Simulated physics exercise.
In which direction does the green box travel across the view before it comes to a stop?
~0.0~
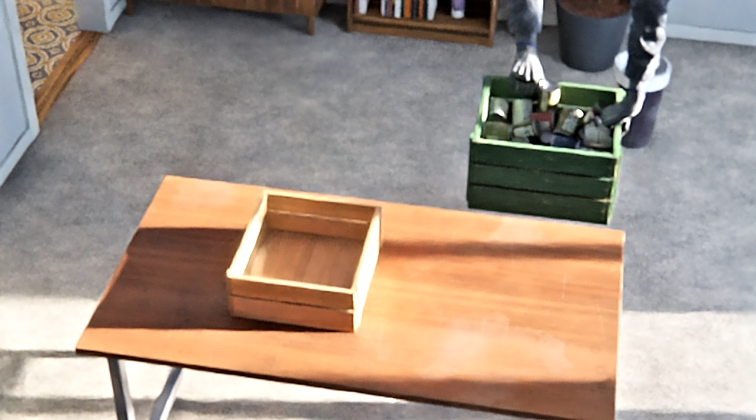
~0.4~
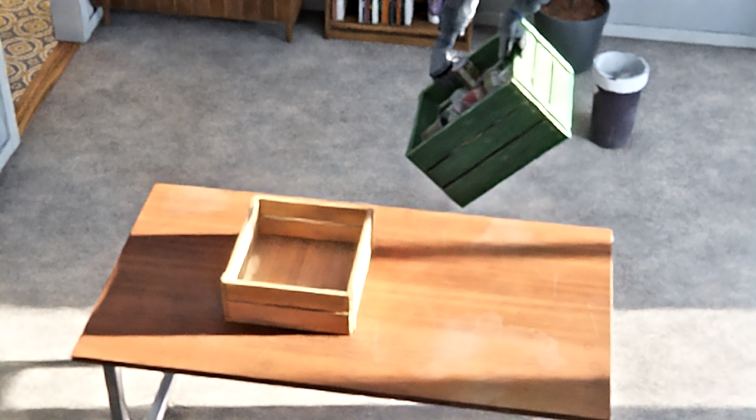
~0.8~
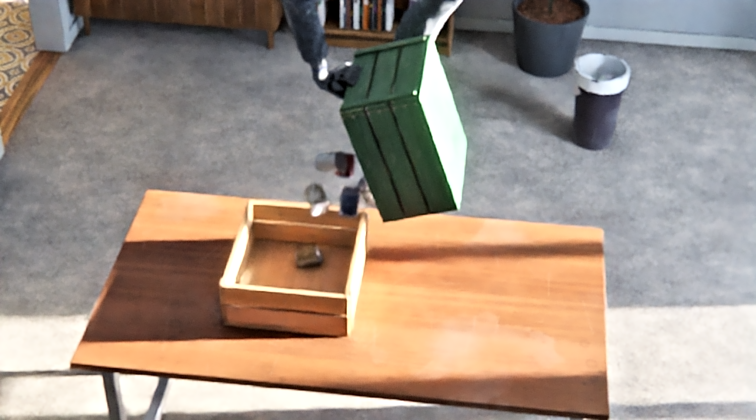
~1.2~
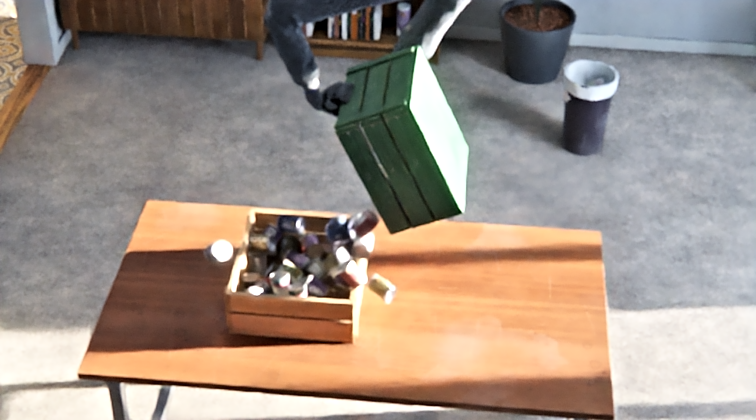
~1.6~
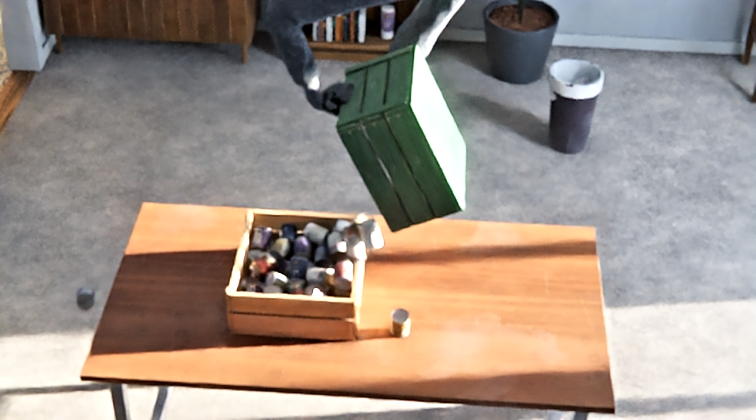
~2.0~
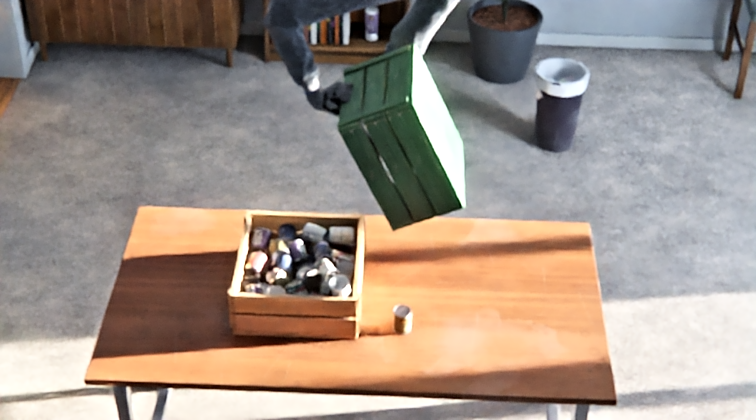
The green box moves to the left, tipping over as it goes, until it stops above the table.
